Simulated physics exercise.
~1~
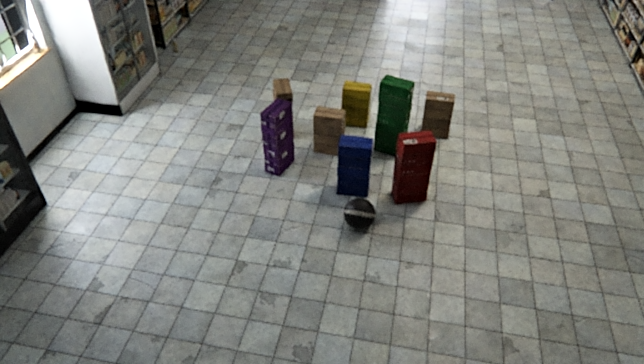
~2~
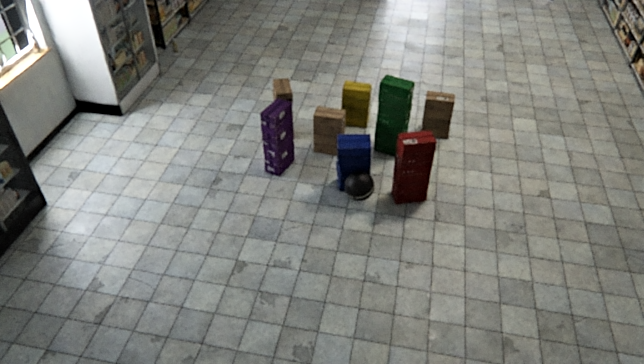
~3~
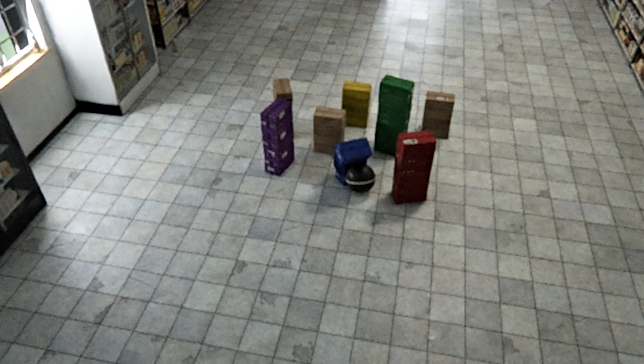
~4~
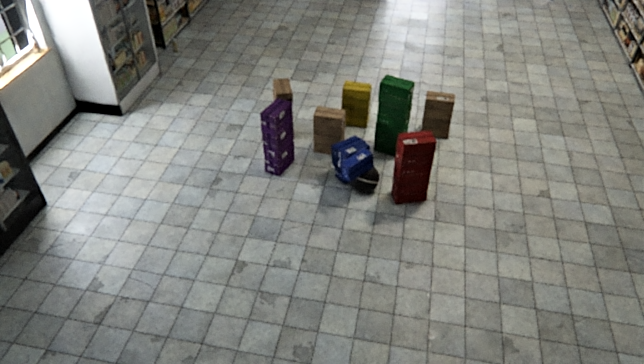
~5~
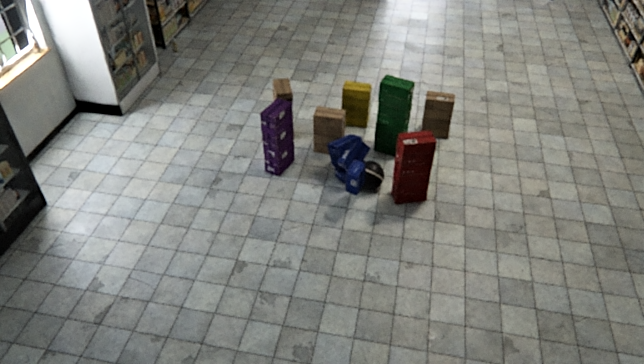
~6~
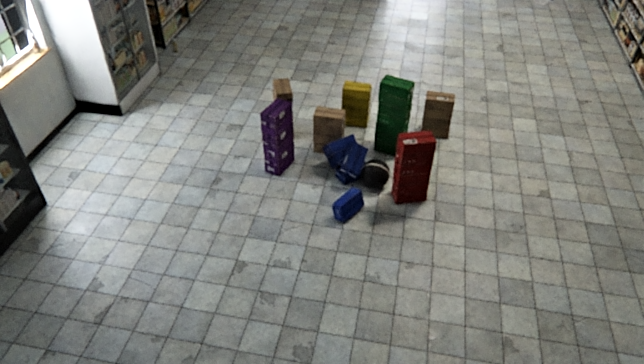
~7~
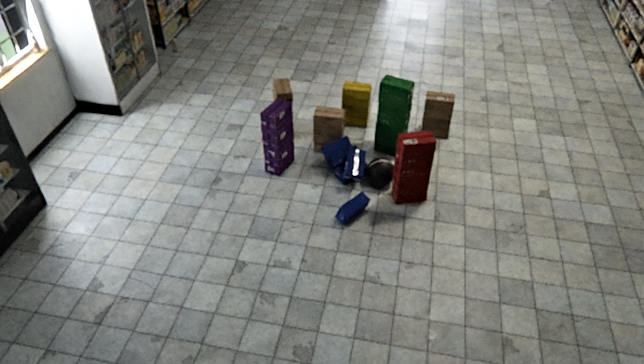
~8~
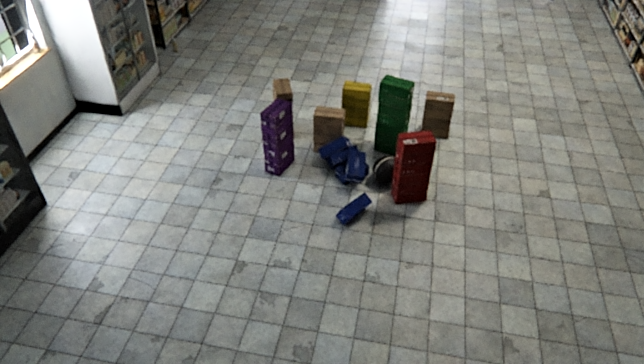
A blue tower among several coloured ones collapses as a dark ball rolls into it.
